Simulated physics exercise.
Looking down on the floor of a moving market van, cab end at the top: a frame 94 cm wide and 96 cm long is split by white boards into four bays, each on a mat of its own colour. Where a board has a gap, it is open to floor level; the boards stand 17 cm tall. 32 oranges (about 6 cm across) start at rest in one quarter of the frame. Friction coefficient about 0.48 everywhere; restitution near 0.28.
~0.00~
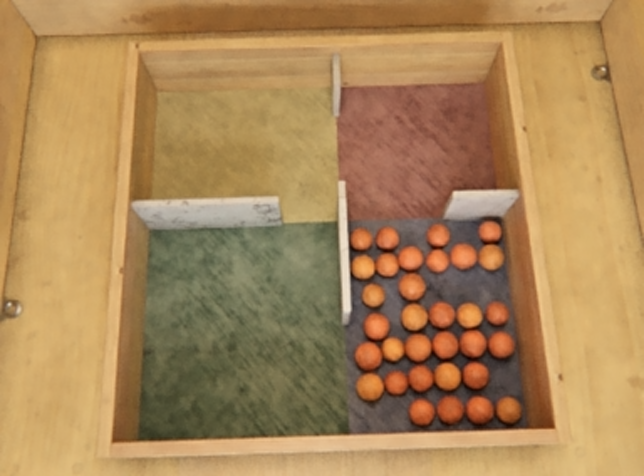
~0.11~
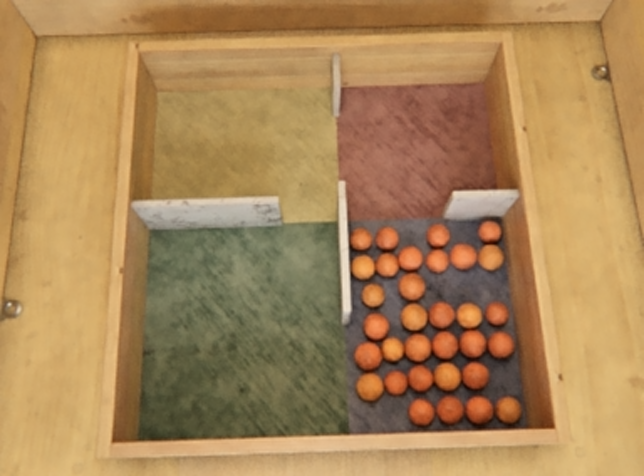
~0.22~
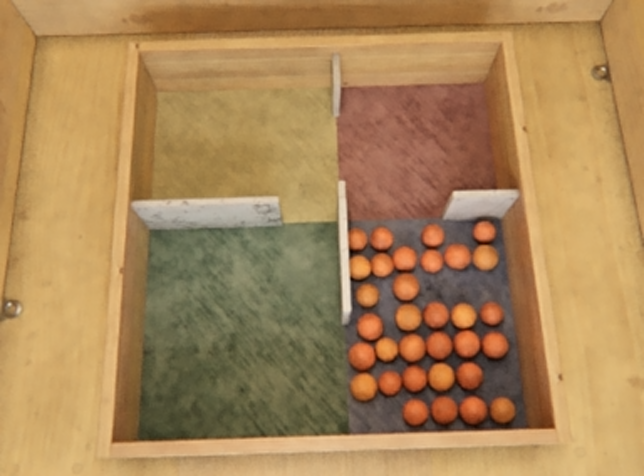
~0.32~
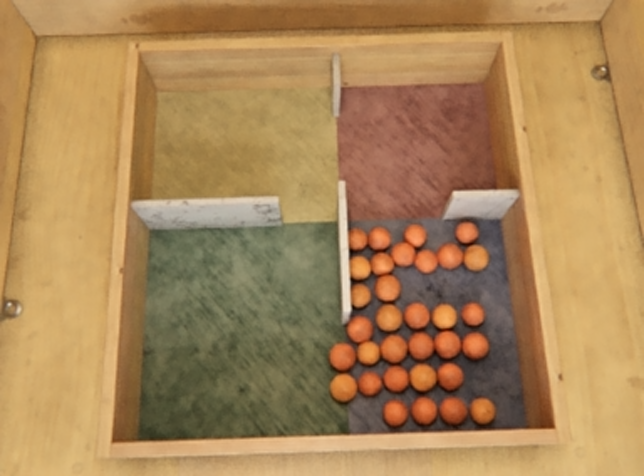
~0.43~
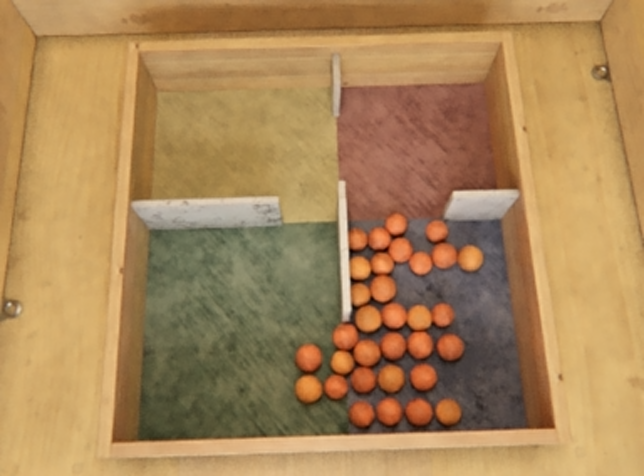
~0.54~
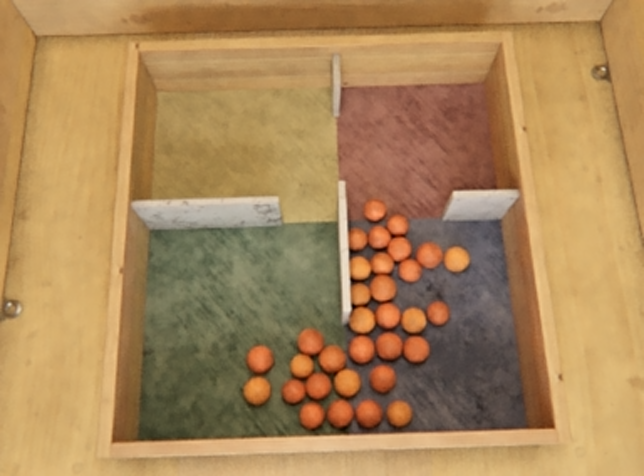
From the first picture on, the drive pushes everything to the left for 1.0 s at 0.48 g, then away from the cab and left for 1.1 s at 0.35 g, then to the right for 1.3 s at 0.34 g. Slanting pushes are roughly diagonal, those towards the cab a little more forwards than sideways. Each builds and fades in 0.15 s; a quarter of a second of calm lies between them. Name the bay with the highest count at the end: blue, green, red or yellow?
The largest share ends in the blue bay.
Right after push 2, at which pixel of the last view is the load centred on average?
Near (241, 363).
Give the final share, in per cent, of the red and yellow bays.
About: Red 10, yellow 0 per cent.
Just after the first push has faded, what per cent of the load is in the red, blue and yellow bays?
By then: Red 0, blue 40, yellow 10 per cent.
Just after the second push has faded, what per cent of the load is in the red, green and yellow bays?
Red 0, green 80, yellow 10 per cent.
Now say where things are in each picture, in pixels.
In the first frame, middle of the blue mat (431, 322); middle of the green mat (243, 328); middle of the red mat (416, 148); middle of the yellow mat (244, 153); 32 in the blue bay; the orange farthest behind, in the direction of the first push, is at (490, 232).
In the second frame, 32 in the blue bay; the orange farthest behind, in the direction of the first push, is at (490, 232).
In the third frame, 32 in the blue bay; the orange farthest behind, in the direction of the first push, is at (485, 233).
In the fourth frame, 30 in the blue bay and 2 in the green bay; the orange farthest behind, in the direction of the first push, is at (476, 258).
In the fifth frame, 27 in the blue bay and 5 in the green bay; the orange farthest behind, in the direction of the first push, is at (470, 258).
In the sixth frame, 1 in the red bay, 21 in the blue bay and 10 in the green bay; the orange farthest behind, in the direction of the first push, is at (456, 259).
After push 1 (1.24 s), 1 in the red bay, 12 in the blue bay, 17 in the green bay and 2 in the yellow bay.
After push 2 (2.59 s), 6 in the blue bay, 24 in the green bay and 2 in the yellow bay.
After push 3 (4.14 s), 2 in the red bay, 25 in the blue bay, 4 in the green bay and 1 in the yellow bay.
Final count (at 4.72 s), 2 in the red bay, 25 in the blue bay, 4 in the green bay and 1 in the yellow bay.
